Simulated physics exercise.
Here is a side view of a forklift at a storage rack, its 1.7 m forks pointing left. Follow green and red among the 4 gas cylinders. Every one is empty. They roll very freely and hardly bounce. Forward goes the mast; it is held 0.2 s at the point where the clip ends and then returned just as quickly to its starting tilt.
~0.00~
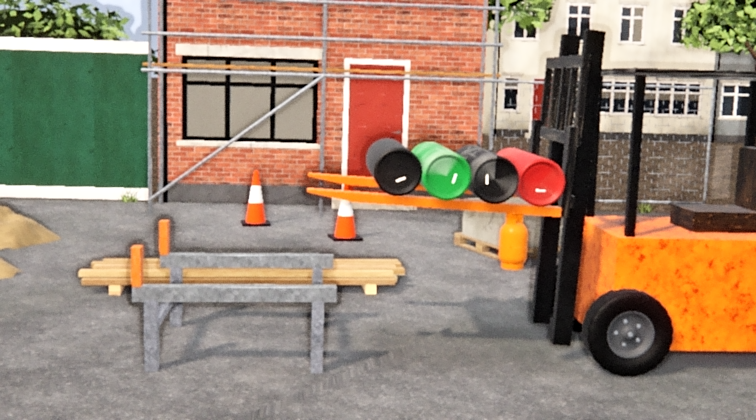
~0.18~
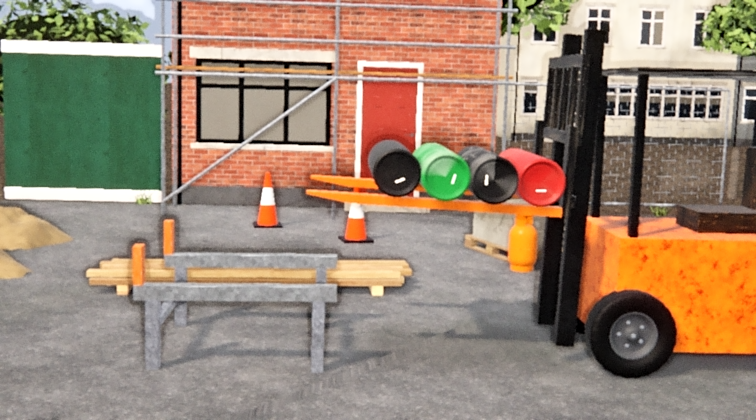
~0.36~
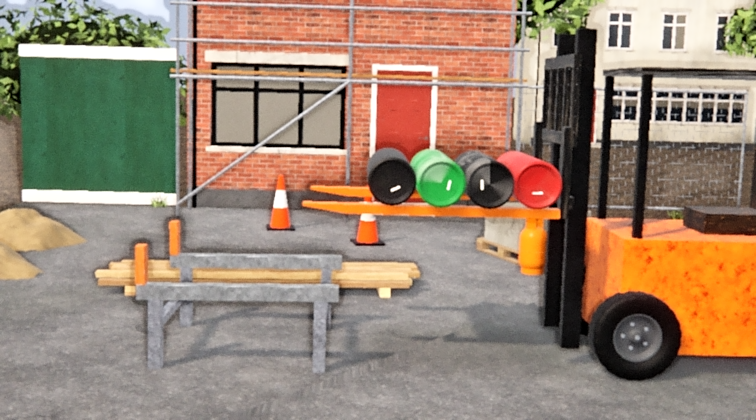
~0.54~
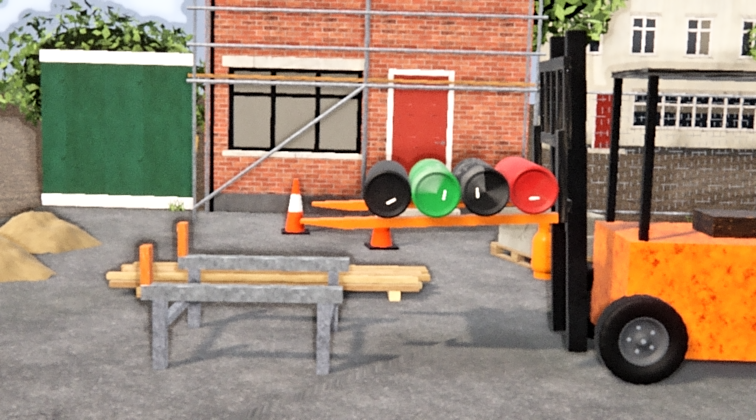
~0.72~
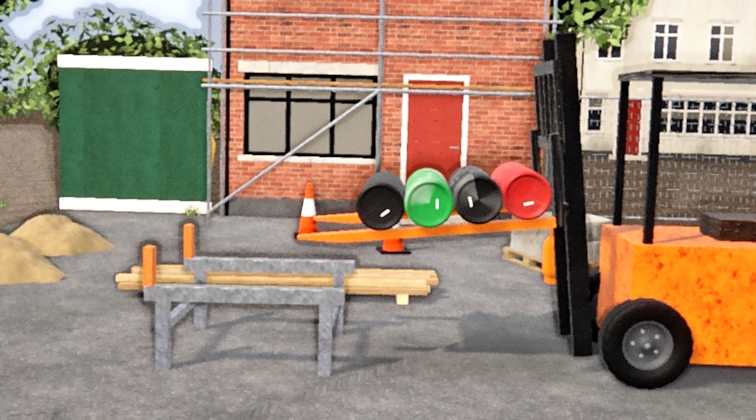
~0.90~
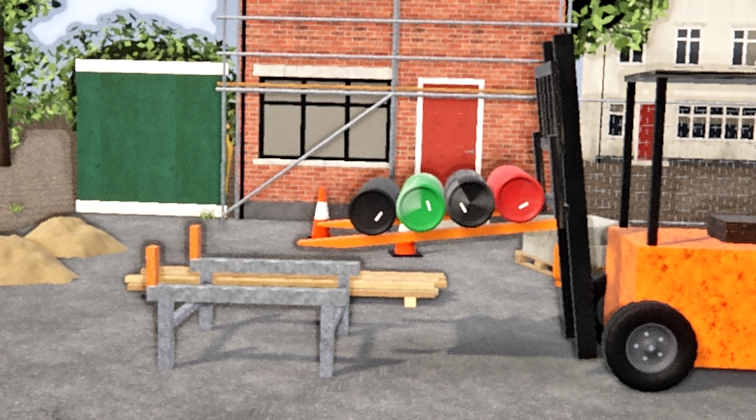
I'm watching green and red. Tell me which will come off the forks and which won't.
Green - will, red - won't.
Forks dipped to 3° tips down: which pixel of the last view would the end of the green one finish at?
(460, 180), roughly.
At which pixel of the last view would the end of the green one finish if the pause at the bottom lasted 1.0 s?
Near pixel (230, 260).
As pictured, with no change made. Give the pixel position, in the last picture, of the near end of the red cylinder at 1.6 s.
It should be close to pixel (467, 188).
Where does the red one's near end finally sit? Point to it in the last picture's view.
My best guess is somewhere around (556, 188).
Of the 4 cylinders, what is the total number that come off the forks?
3 of them.
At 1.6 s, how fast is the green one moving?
It's travelling at about 0.7 m/s.
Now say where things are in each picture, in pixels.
In the first picture, green (447, 176), red (543, 183); forks 3° tips up; tips at (312, 191); 4 of the 4 lie directly on the forks.
In the second picture, green (446, 177), red (543, 184); forks 2° tips up.
In the third picture, green (441, 183), red (539, 186); forks level.
In the fourth picture, green (437, 194), red (535, 191); forks 3° tips down; tips at (305, 221).
In the fifth picture, green (429, 204), red (528, 196); forks 6° tips down.
In the sixth picture, green (421, 208), red (520, 199); forks 7° tips down; tips at (303, 243).
By 1.6 s, green is on the forks, 40 cm from the tips, rolling left; red is on the forks, 105 cm from the tips, rolling left; 0 of 4 have left the forks.
By 2.4 s, green is on the rack, 100 cm from the rack's far end, rolling left; red is on the forks, 55 cm from the tips, rolling left; 2 of 4 have left the forks.
Finally (7.5 s), green is on the rack, 60 cm from the rack's far end; red is on the forks, 155 cm from the tips; 3 of 4 have left the forks.
